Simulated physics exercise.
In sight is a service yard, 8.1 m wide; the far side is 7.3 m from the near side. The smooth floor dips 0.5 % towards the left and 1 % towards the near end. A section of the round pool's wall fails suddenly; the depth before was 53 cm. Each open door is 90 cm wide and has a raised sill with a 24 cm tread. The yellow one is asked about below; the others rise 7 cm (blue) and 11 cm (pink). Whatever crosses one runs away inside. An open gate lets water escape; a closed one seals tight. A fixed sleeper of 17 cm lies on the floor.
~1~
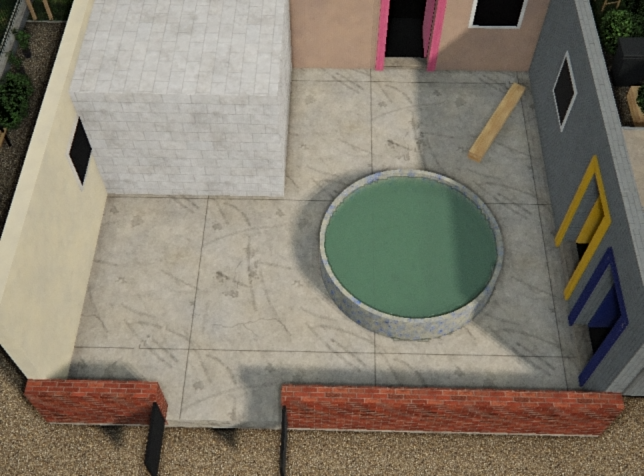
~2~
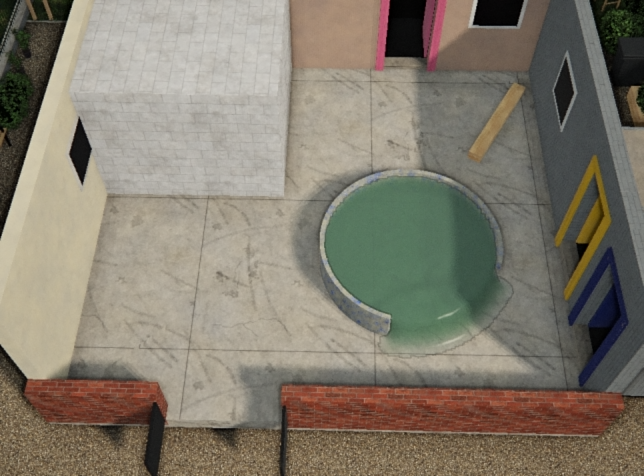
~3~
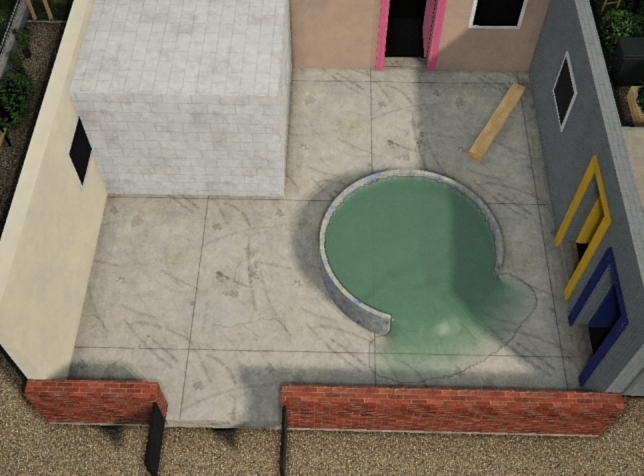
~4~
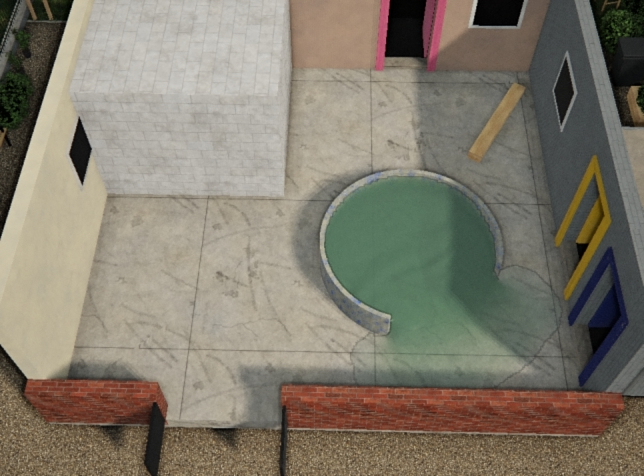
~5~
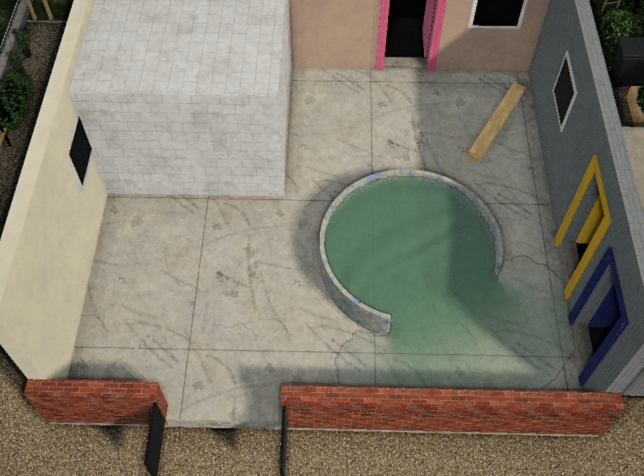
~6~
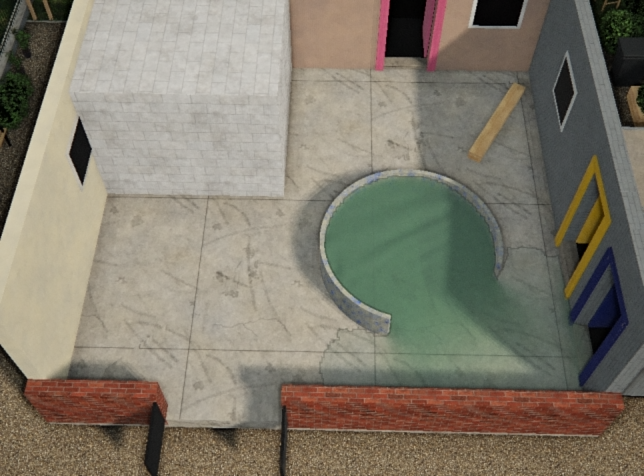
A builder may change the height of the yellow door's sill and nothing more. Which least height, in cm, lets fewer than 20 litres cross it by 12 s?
About 9.5 cm.
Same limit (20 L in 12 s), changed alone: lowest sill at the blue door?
Roughly 34 cm at blue.
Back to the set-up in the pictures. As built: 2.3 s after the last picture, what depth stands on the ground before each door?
In cm: Blue 32, yellow 11, pink 0.
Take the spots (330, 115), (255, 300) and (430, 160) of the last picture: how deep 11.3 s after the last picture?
In that order: 6, 4 and 3 cm.
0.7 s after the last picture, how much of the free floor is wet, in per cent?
Near 15 per cent is wet.
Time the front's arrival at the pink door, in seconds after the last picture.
Arrival: Pink 5.5 s.
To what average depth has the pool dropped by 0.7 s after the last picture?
About 36 cm.
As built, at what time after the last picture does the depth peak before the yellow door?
Around 3.5 s.
Then, 0.7 s after the last picture water covers 15 % of the floor, deepest (50 cm) near (576, 413); 6 cm at the yellow door, 0 litres in over its 22 cm sill.
Then, 2.3 s after the last picture water covers 35 % of the floor, deepest (38 cm) near (541, 412); 11 cm at the yellow door, 0 litres in over its 22 cm sill.
Then, 11.3 s after the last picture water covers 90 % of the floor, deepest (11 cm) near (63, 402); 8 cm at the yellow door, 0 litres in over its 22 cm sill.
At the yellow door as built, the water peaked near 14 cm, 3.3 s after the last picture.
With a sill of 8 cm, 33 litres would have come in within the 12 s; with 10.5 cm, 12 litres. So under 20 litres takes about 9.5 cm.
